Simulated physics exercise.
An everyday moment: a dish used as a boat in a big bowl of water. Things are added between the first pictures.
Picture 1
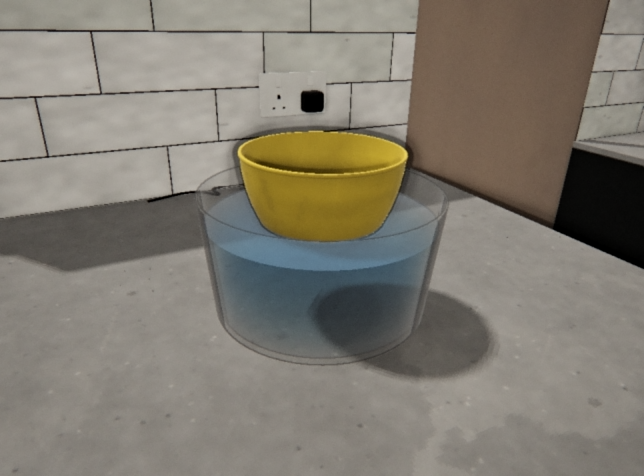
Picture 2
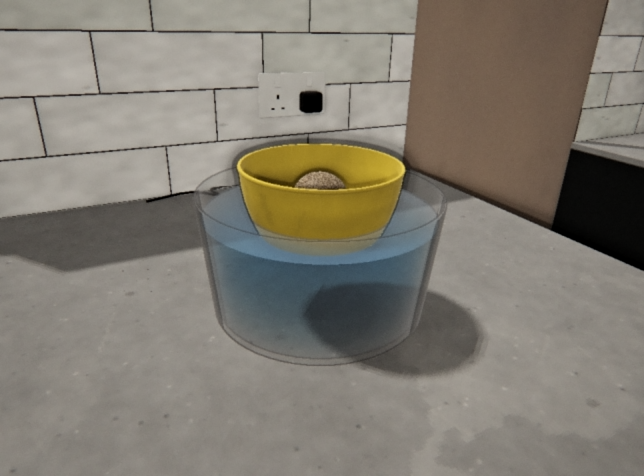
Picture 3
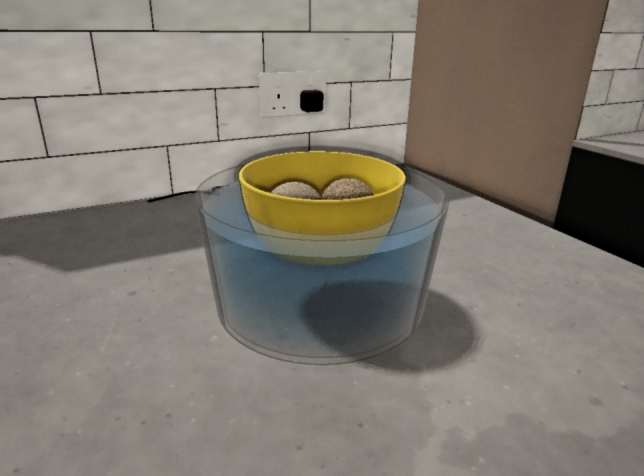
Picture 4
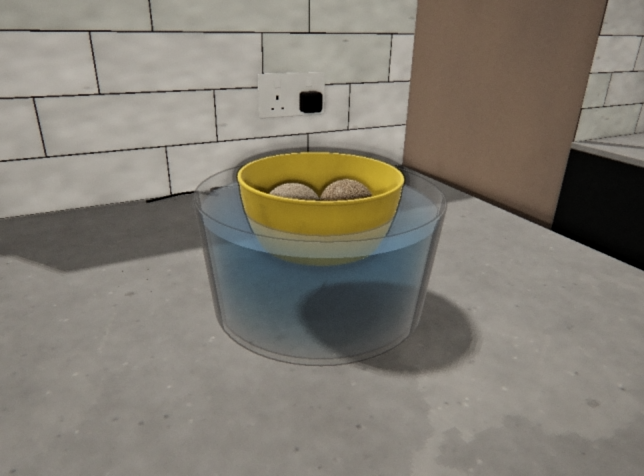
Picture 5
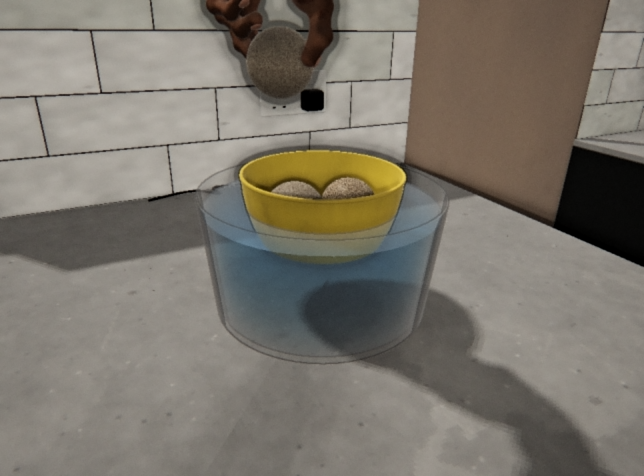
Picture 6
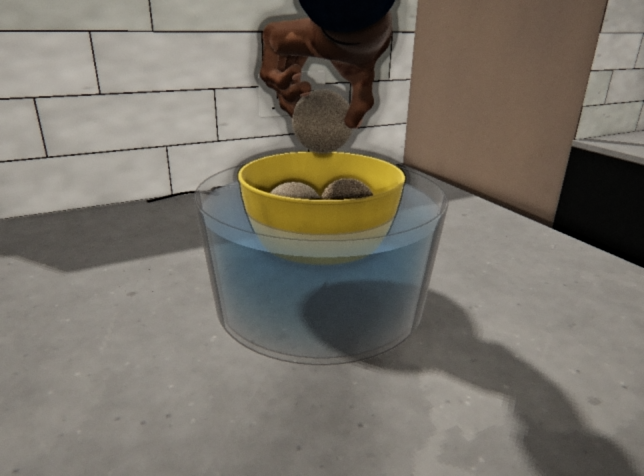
In the video, a yellow bowl floats in a clear container of water, sitting lower as first one round stone and then a second appear inside it, before a hand brings another stone down above the bowl.
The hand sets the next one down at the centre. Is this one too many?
With one more the dish carries it.
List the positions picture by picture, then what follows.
In the first frame, dish (323, 152) empty; most of its side above the surface.
In the second frame, dish (321, 165) with one aboard; about two thirds of its side above the surface.
In the third frame, dish (322, 174) with two aboard; about half of its side above the surface.
In the fourth frame, dish (321, 175) with two aboard; about half of its side above the surface.
In the fifth frame, dish (323, 173) with two aboard; about half of its side above the surface; the next stone in the hand at (280, 63).
In the sixth frame, dish (322, 174) with two aboard; about half of its side above the surface; the next stone in the hand at (323, 121).
Shortly, the stone is in and the dish dips.
Then, it steadies; about a fifth of its side above the surface.
At the finish, the dish floats; about a fifth of its side above the surface.
